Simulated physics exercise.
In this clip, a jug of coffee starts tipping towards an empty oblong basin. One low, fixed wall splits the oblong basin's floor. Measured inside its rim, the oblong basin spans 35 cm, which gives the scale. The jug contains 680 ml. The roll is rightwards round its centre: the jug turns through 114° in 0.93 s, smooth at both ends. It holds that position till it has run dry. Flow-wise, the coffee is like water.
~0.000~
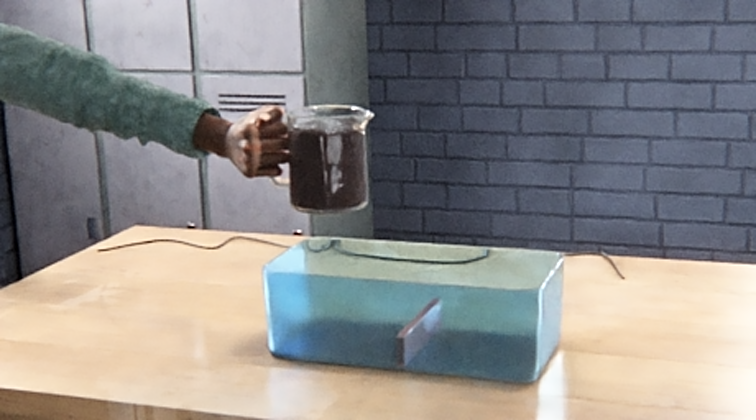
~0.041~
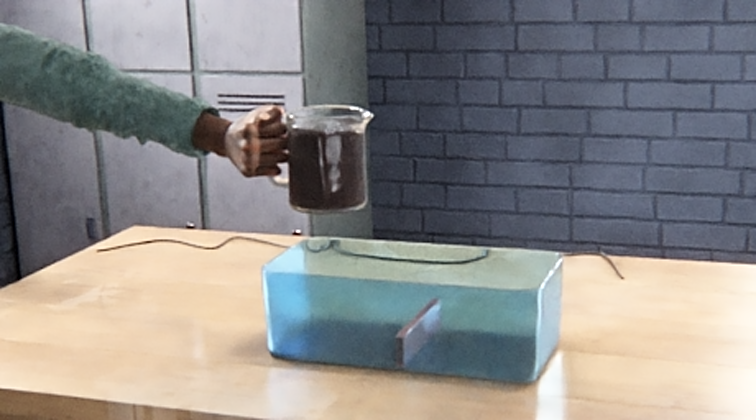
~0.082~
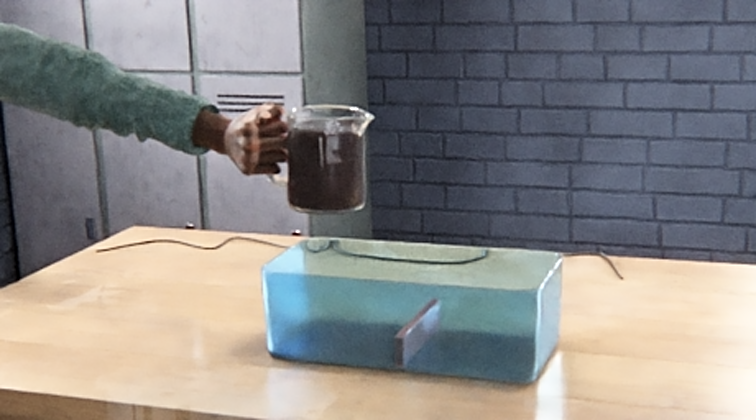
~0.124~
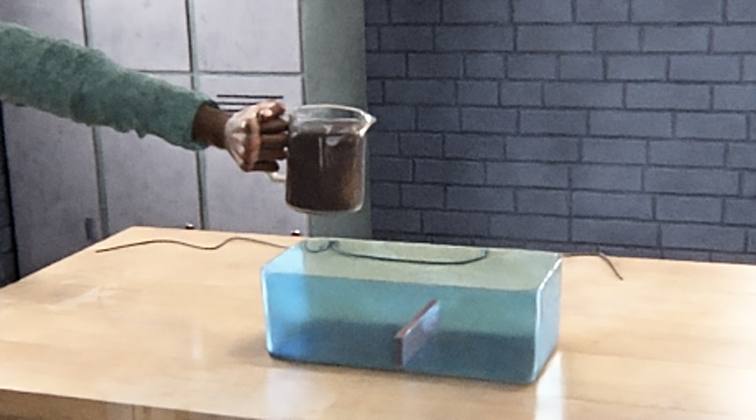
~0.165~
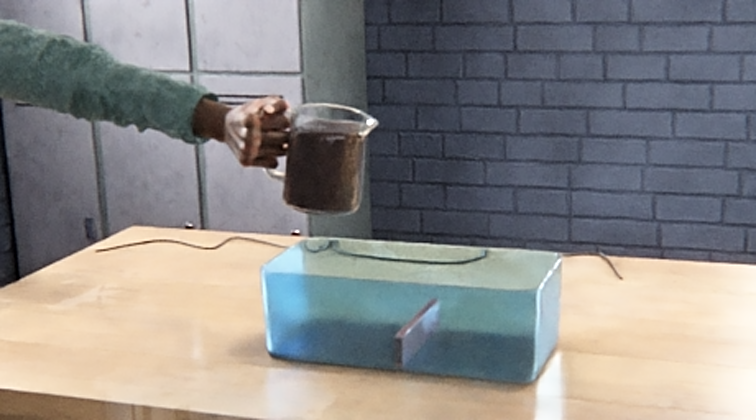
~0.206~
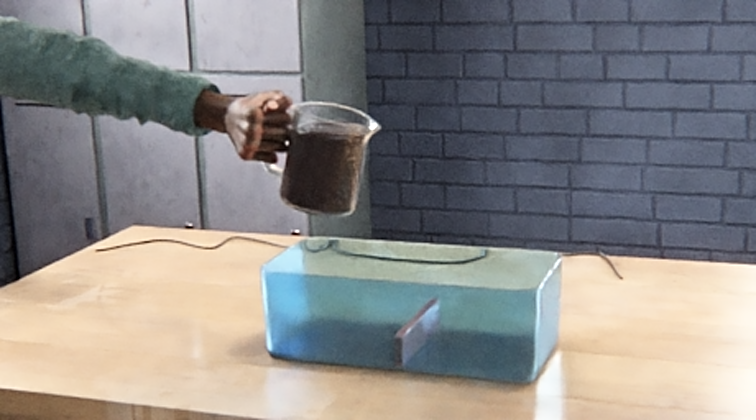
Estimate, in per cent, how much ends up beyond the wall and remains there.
Roughly 68 % ends up beyond the wall.
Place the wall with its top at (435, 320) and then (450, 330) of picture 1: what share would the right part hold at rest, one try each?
One try each: Around 40 percent and then around 20 percent.
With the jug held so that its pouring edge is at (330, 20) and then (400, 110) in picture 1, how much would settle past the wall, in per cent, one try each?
The first try gives around 45 percent, the second around 90 percent.
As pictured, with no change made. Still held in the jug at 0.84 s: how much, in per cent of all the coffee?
22 in a hundred, give or take.
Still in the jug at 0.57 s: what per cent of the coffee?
Near 78 in a hundred.
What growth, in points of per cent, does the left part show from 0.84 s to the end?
22 %.
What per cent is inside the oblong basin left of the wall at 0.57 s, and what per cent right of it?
About 0 % left, 5 % right.
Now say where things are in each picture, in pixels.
In the first picture, it leans 0°; its right rim is at (373, 115); the coffee meets the walls at (295, 125) and (363, 127); the oblong basin's rim runs from (284, 254) to (553, 273); the wall's top is at (420, 318).
In the second picture, it leans 1°; its right rim is at (372, 115); the coffee meets the walls at (294, 125) and (362, 127).
In the third picture, it leans 2°; its right rim is at (373, 117); the coffee meets the walls at (295, 125) and (362, 128).
In the fourth picture, it leans 5°; its right rim is at (375, 120); the coffee meets the walls at (295, 124) and (363, 129).
In the fifth picture, it leans 9°; its right rim is at (377, 123); the coffee meets the walls at (298, 125) and (366, 130).
In the sixth picture, it leans 13°; its right rim is at (380, 128); the coffee meets the walls at (298, 127) and (370, 130).
By 0.57 s the tilt is 77° and 78 per cent is still to pour, 0 is left of the wall and 5 right of it.
By 0.84 s the tilt is 111° and 21 per cent is still to pour, 9 is left of the wall and 52 right of it.
By 1.12 s the tilt is 114° and 1 per cent is still to pour, 29 is left of the wall and 68 right of it.
By 1.43 s the tilt is 114° and 0 per cent is still to pour, 31 is left of the wall and 68 right of it.
At rest 31 per cent lies left of the wall, 68 right of it and 1 outside.
